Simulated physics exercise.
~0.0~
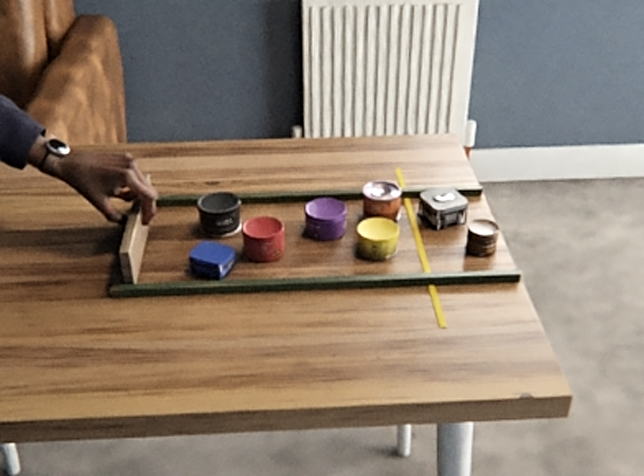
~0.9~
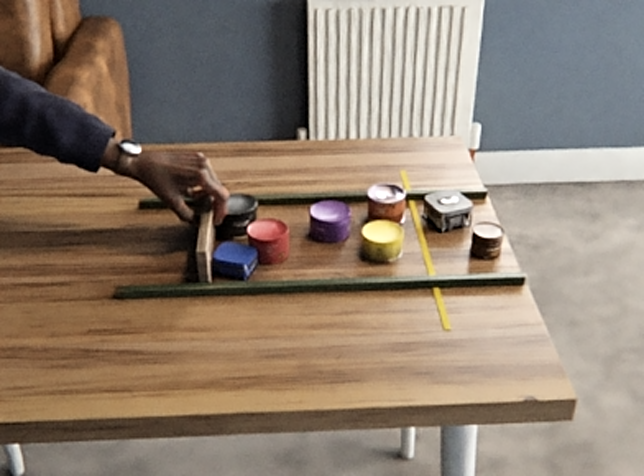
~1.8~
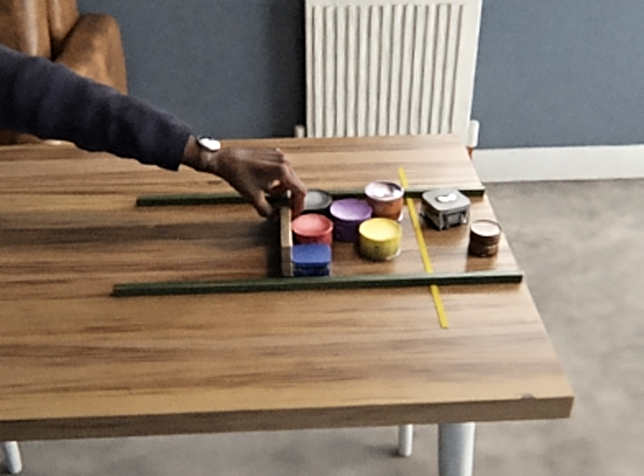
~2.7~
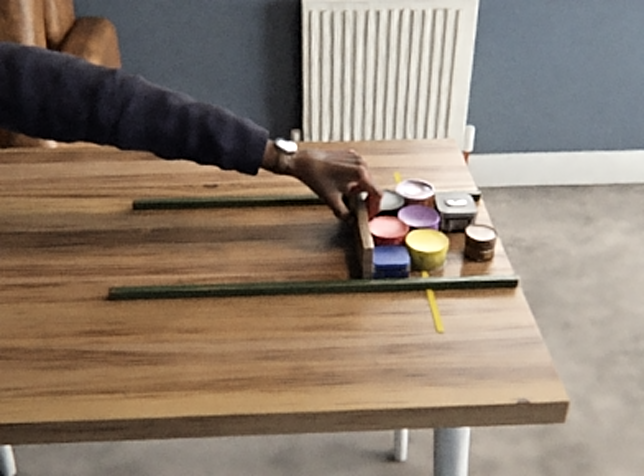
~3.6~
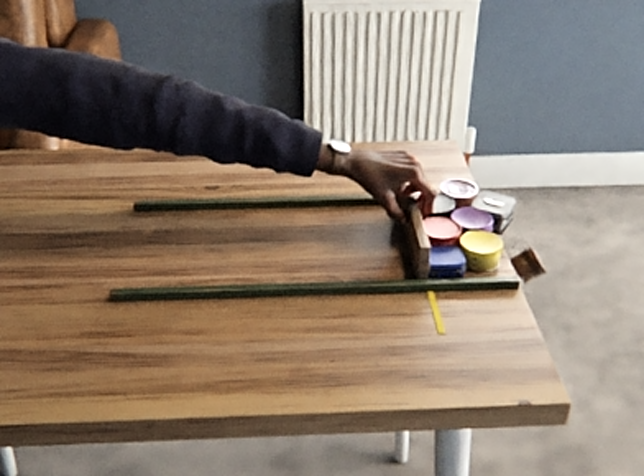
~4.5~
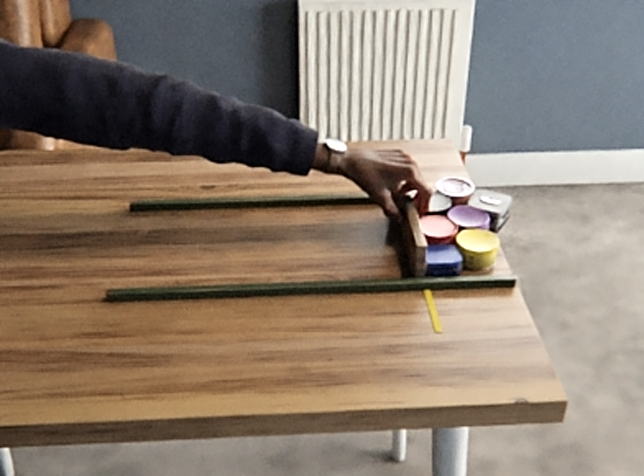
Hand sliding a wooden board rightward between two rails, bunching small tubs and tins together until one brown tub tips off the table's edge.
